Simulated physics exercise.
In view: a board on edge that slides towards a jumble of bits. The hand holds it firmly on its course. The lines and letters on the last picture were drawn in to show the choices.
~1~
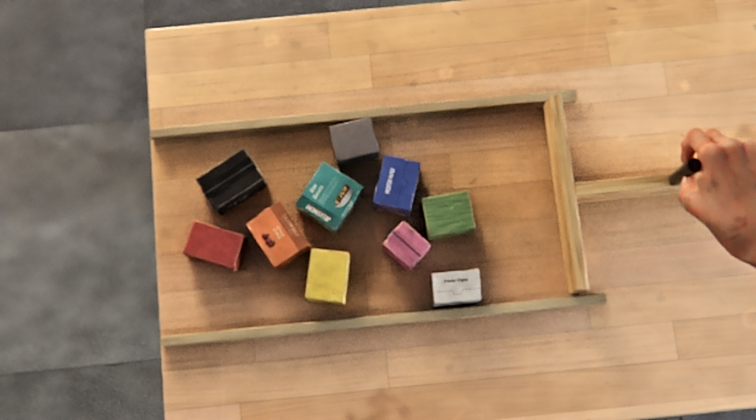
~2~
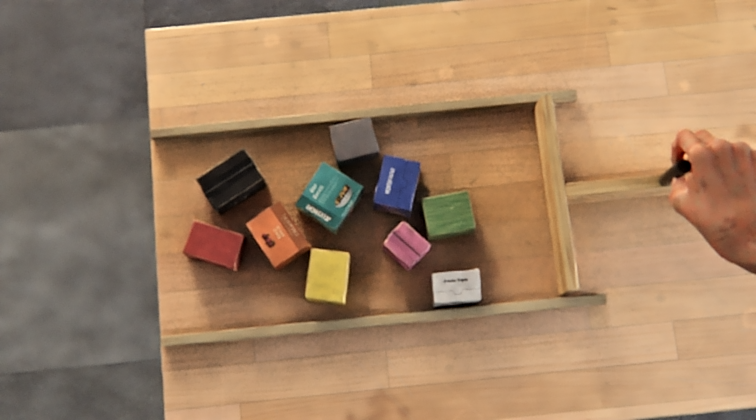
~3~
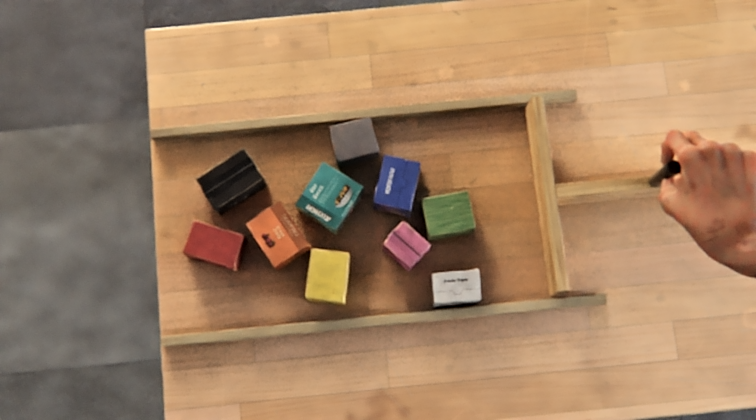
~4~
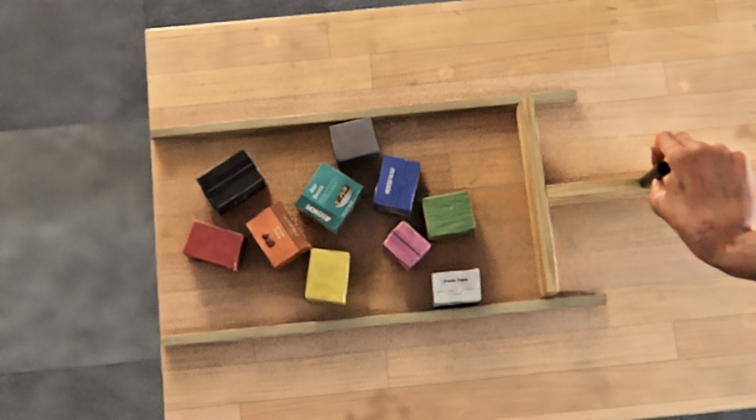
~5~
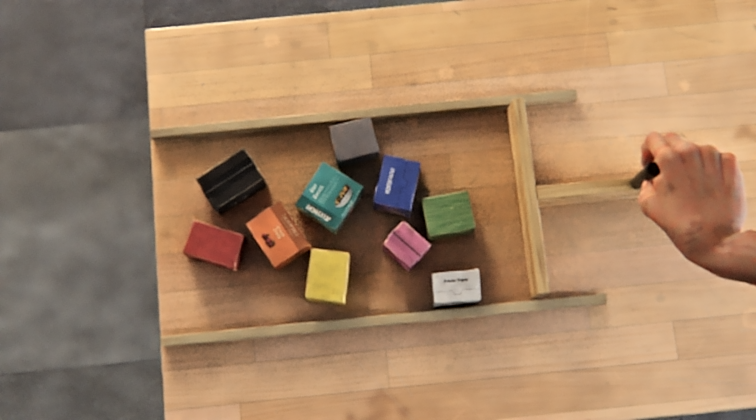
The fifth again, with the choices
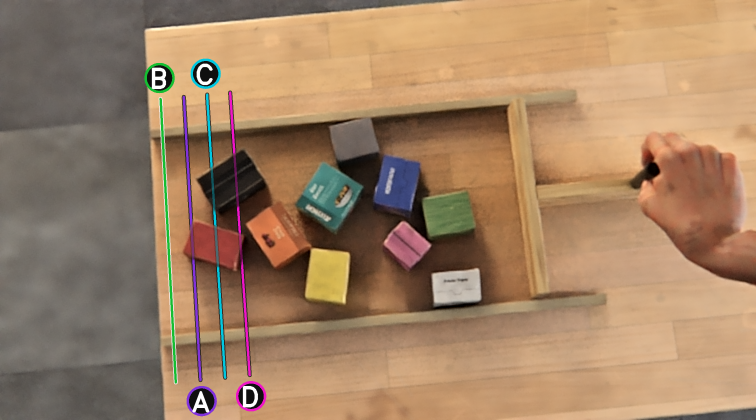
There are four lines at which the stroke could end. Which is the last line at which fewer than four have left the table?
No fourth one falls up to D.
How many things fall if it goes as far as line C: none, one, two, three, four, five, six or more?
By then, five.
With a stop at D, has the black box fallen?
Yes.
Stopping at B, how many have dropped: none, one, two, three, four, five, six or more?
In all, six or more.
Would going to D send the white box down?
By then, no.
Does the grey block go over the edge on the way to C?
By then, no.
On the marked copy, A at (192, 234); B at (168, 236); C at (216, 232); D at (240, 230).
Following D. Soon after the start, board (425, 203); white box (403, 294); turquoise packet (319, 193).
Later, board (319, 214); red block (170, 265); black box (177, 182).
In the end, board (239, 221); black box over the edge; red block over the edge; three fallen.
As for the rest, A drops five; B drops ten; C drops five.
